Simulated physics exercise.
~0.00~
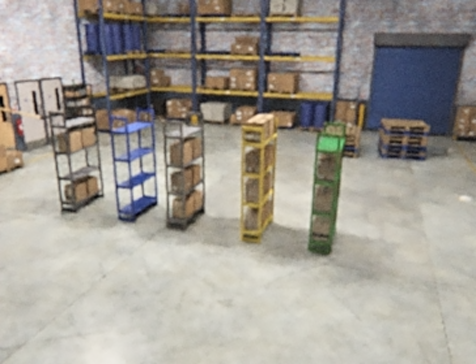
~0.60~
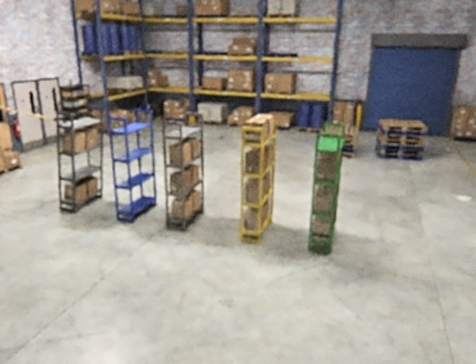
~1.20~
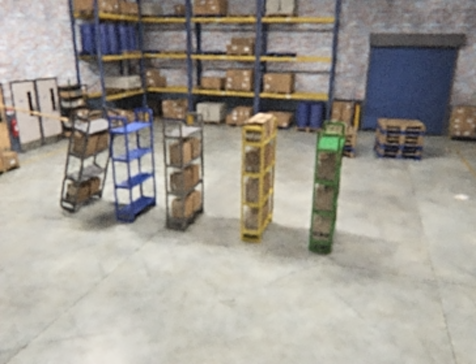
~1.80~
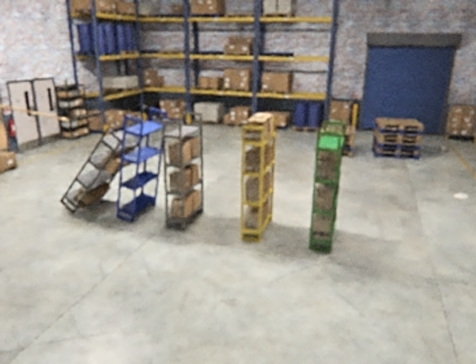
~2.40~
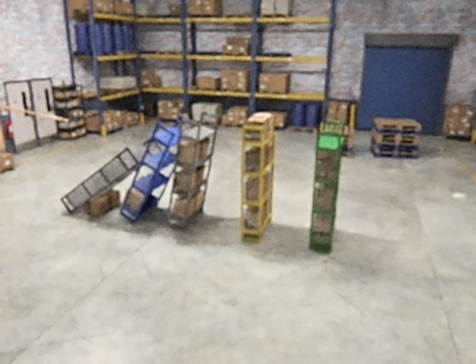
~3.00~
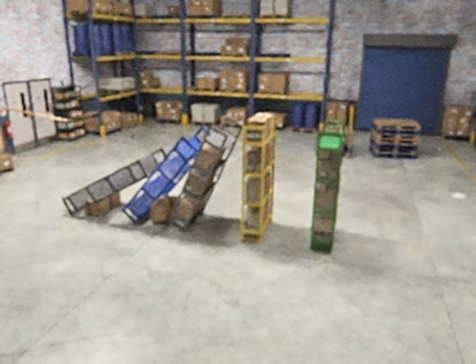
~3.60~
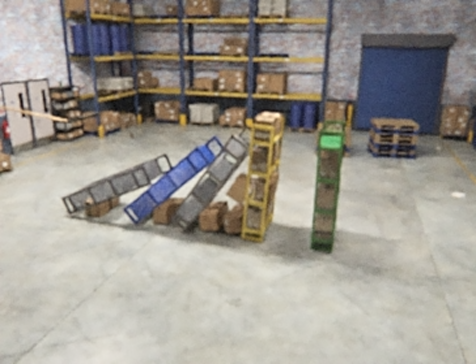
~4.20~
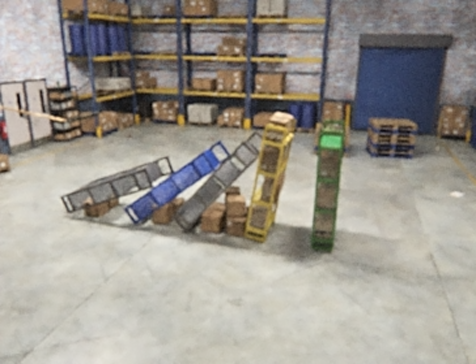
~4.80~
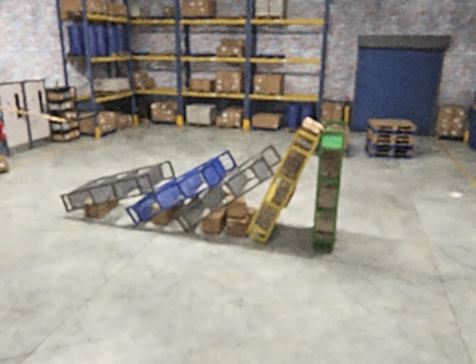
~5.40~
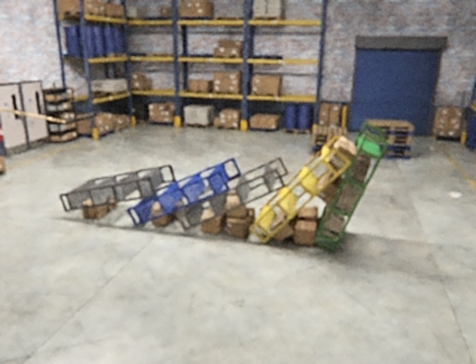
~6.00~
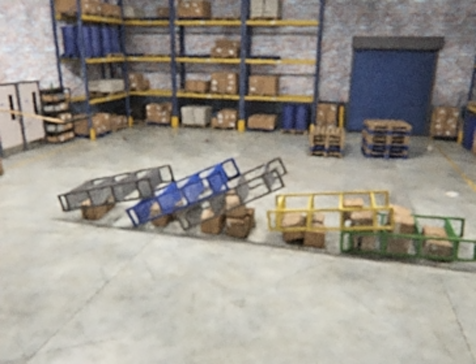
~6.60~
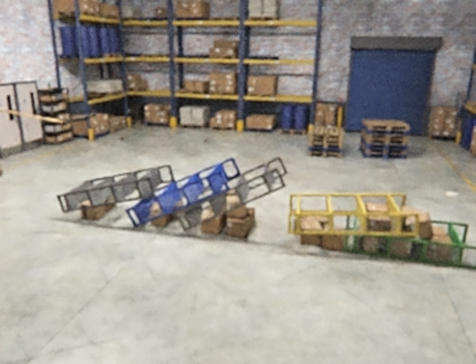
The clip opens on five open shelf units standing in a row on a warehouse floor, loaded with brown cartons, with tall racking and a blue door behind. The leftmost grey unit tips to the right and leans into the blue one, which tilts in turn against the dark grey unit beside it. Cartons slide out as the three slump over, and the yellow unit begins to lean. It topples against the green unit, and both crash down to the right. At the end the left three rest slanted on one another, while yellow and green lie flat among spilt cartons.
